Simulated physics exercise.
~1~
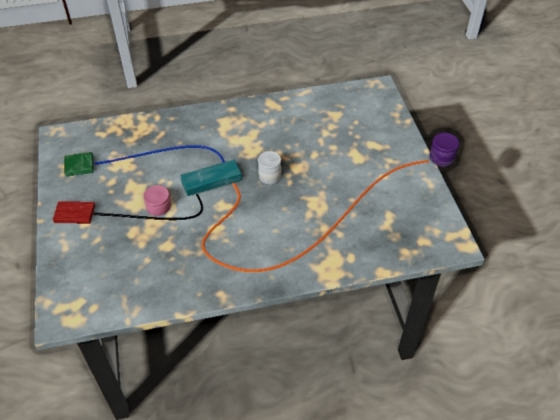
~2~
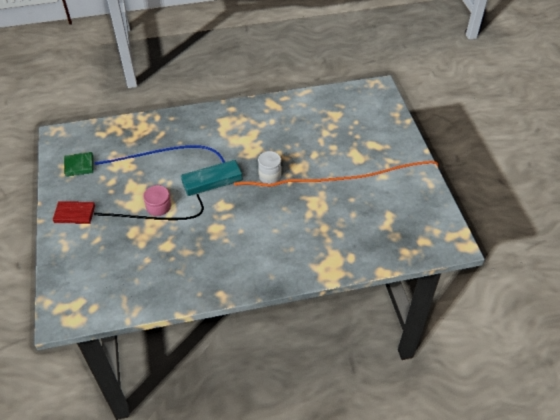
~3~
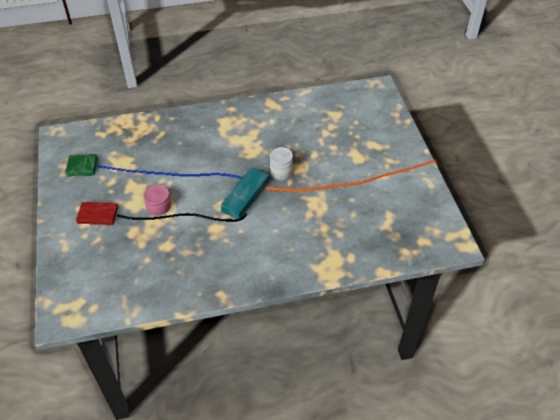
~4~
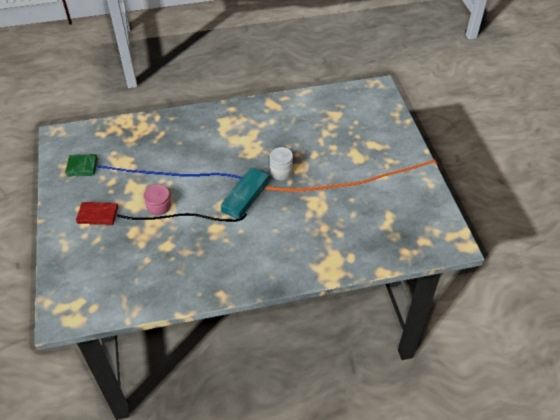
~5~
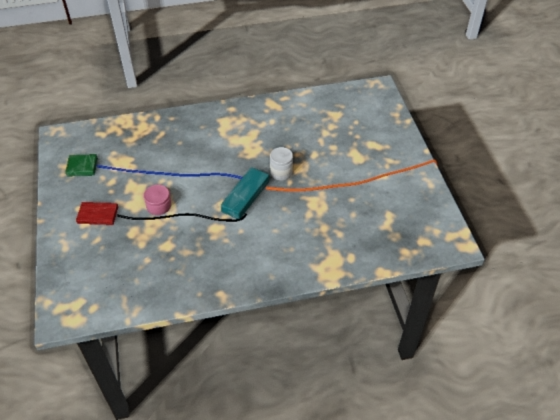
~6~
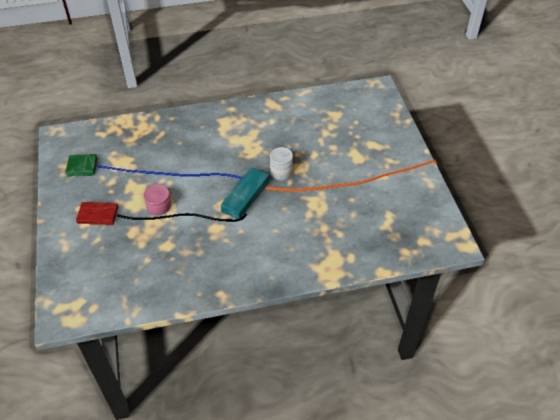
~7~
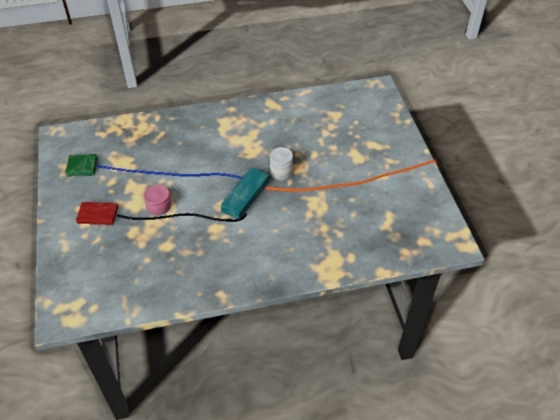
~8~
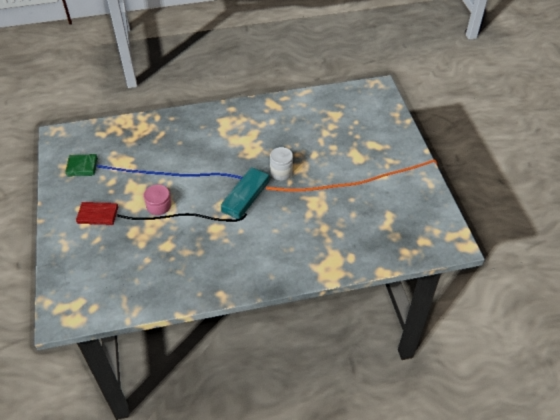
On a side table, a purple speaker drops off the right edge, tugging the teal strip rightward.
